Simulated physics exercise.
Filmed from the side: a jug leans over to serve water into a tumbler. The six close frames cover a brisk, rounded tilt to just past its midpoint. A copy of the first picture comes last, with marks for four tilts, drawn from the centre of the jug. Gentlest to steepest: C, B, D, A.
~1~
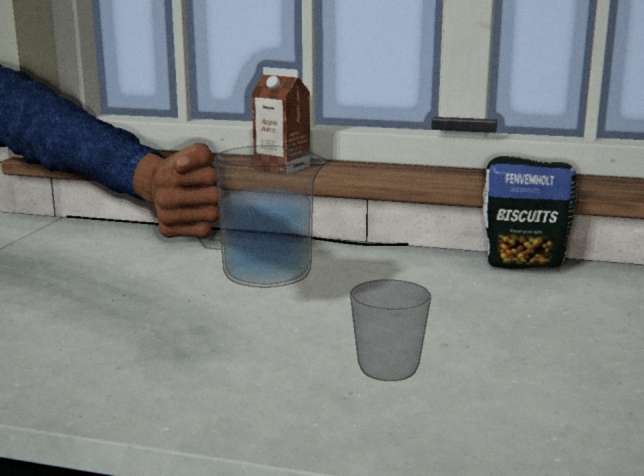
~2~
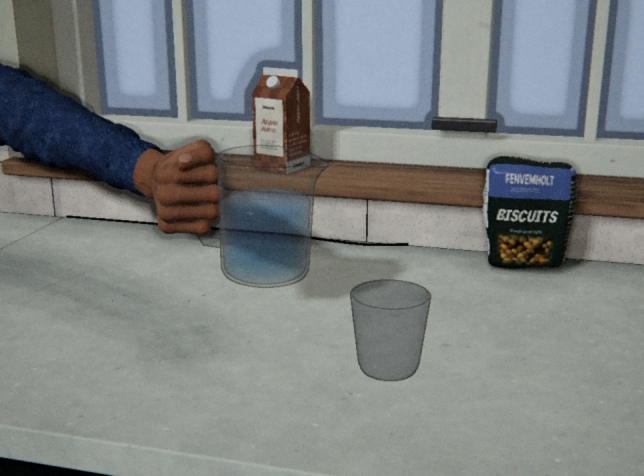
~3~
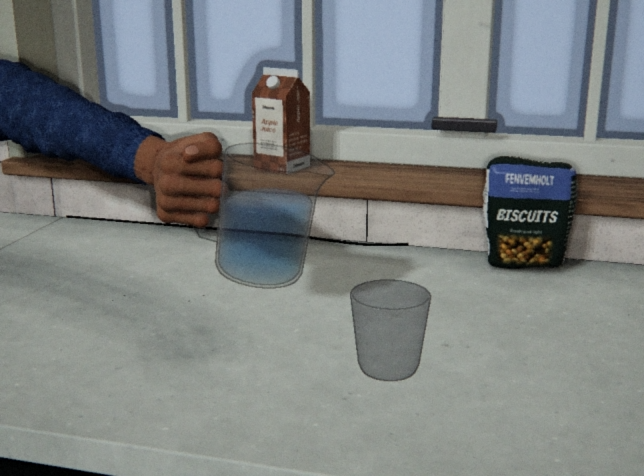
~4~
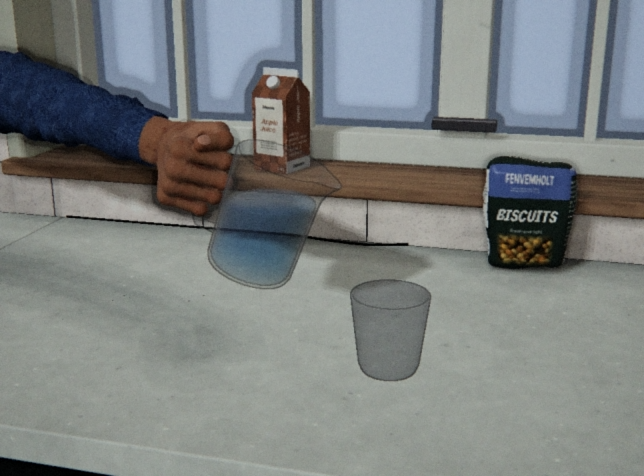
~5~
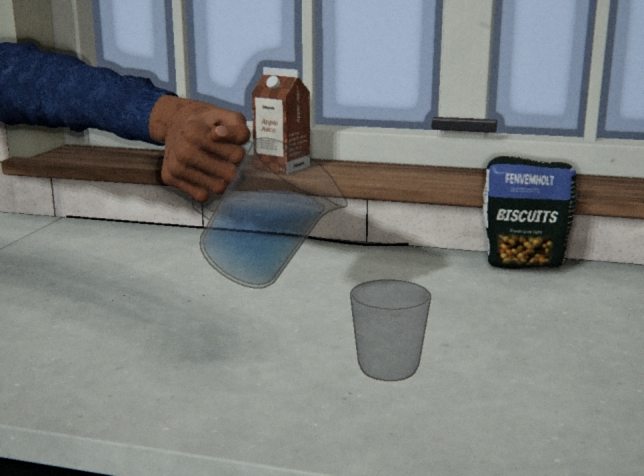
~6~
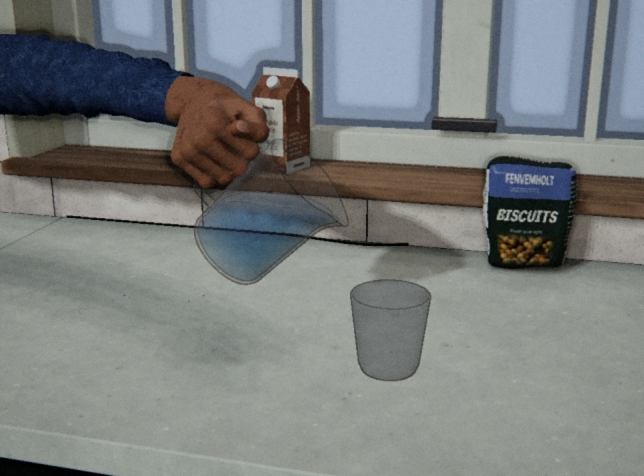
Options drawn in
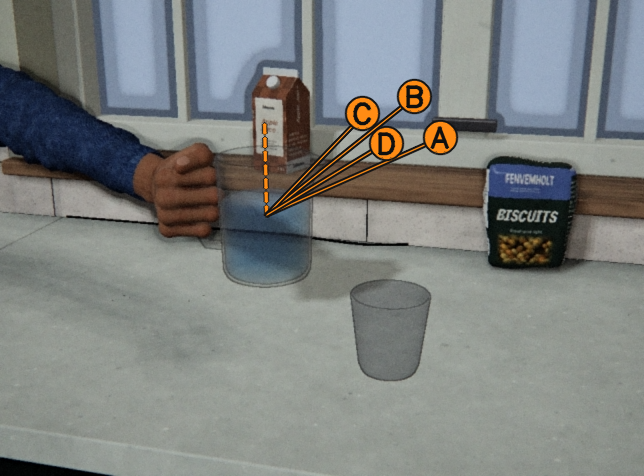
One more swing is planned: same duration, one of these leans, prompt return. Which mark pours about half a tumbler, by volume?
Use line A.
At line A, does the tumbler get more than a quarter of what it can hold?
Yes, clearly.
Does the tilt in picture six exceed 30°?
Yes.
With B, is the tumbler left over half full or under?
Under.
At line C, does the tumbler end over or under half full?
Under.
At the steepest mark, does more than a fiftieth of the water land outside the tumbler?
No, it does not.
On the marked copy, A at (425, 144); B at (401, 107); C at (351, 126); D at (371, 151).
Choosing A, the tumbler ends with about 47 % of what it can hold.
Choosing B, the tumbler ends with about 12 % of what it can hold.
Choosing C, the tumbler ends with about 4 % of what it can hold.
Choosing D, the tumbler ends with about 27 % of what it can hold.
